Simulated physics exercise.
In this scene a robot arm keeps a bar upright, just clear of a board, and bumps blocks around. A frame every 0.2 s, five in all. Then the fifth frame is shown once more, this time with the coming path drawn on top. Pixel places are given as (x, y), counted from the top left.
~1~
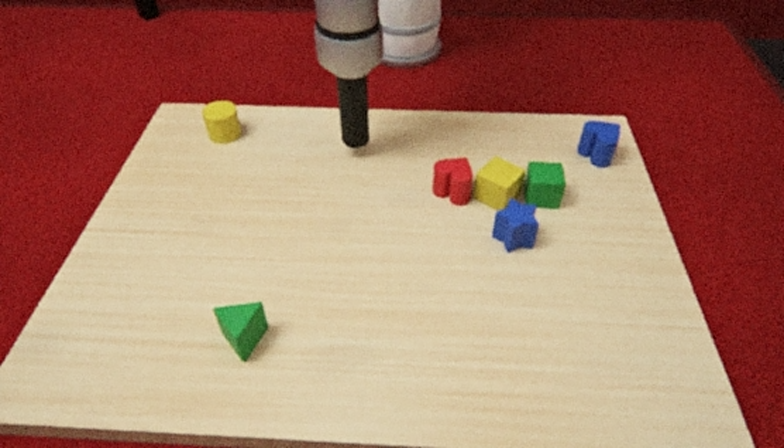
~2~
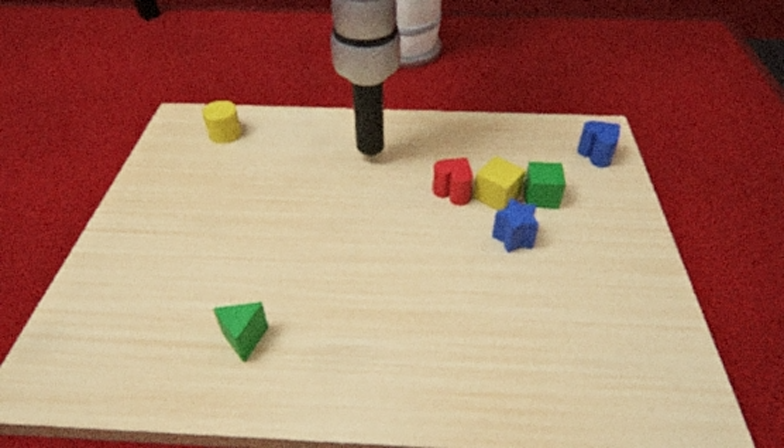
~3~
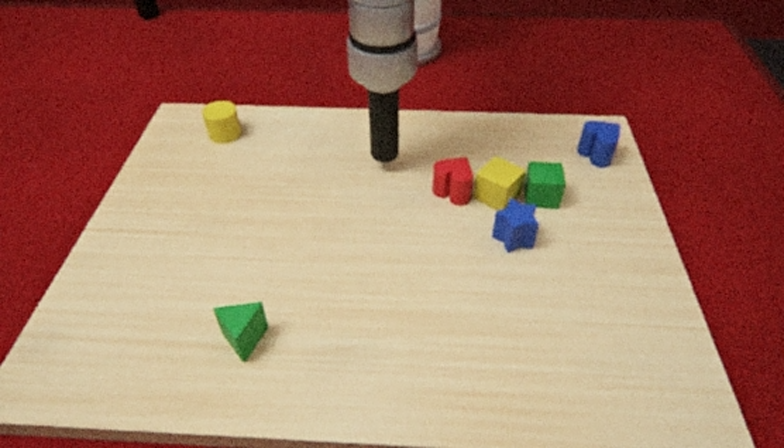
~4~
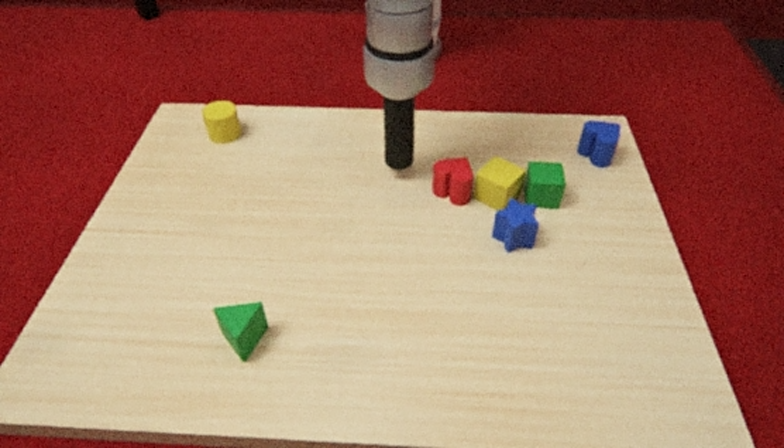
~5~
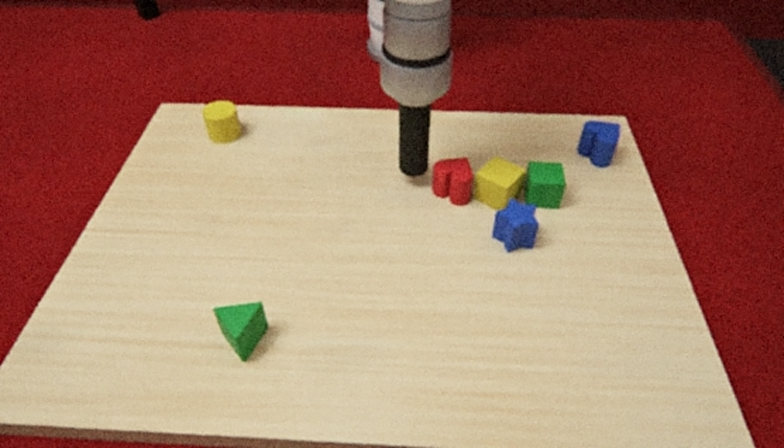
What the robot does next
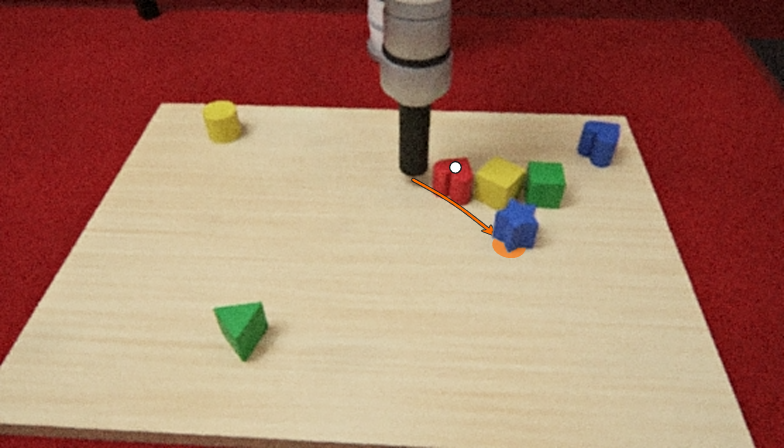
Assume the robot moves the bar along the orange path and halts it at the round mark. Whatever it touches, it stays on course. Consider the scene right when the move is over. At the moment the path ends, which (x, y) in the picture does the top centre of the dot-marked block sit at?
The top centre is at (548, 212).
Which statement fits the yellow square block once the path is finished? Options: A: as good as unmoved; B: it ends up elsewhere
Choice B: It ends up elsewhere.
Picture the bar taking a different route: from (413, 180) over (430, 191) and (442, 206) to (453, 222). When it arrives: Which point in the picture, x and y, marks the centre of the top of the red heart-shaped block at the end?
It should be at (494, 196) by then.
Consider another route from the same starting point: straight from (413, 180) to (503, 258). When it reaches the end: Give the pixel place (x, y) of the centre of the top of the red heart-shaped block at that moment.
My best guess is (526, 210).
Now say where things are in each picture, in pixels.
In the first frame, lower end of the bar (356, 141), tops of blocks, red heart-shaped block (455, 167), yellow square block (501, 171), blue star (519, 213), green square block (547, 172).
In the second frame, bar (370, 148), blocks as before.
In the third frame, bar (385, 155), blocks as before.
In the fourth frame, bar (399, 162), blocks as before.
In the fifth frame, bar (413, 169), red heart-shaped block (455, 167), yellow square block (501, 171), blue star (519, 213), green square block (547, 172).
The drawn path runs from (413, 180) over (461, 209) to (509, 246); the dot is on the red heart-shaped block.
On the path given first. One third of the way, bar (446, 187); red heart-shaped block (484, 183); yellow square block (516, 176), turned 45° anticlockwise; green square block (551, 171).
Two thirds of the way, bar (478, 209); red heart-shaped block (520, 199), turned 25° anticlockwise; yellow square block (541, 182), turned 70° anticlockwise; blue star (534, 222), turned 50° clockwise; green square block (566, 168), turned 35° anticlockwise.
At the end, bar (511, 235); red heart-shaped block (548, 212), turned 75° anticlockwise; yellow square block (548, 184), turned 90° anticlockwise; blue star (557, 238), turned 105° clockwise; green square block (569, 166), turned 45° anticlockwise.
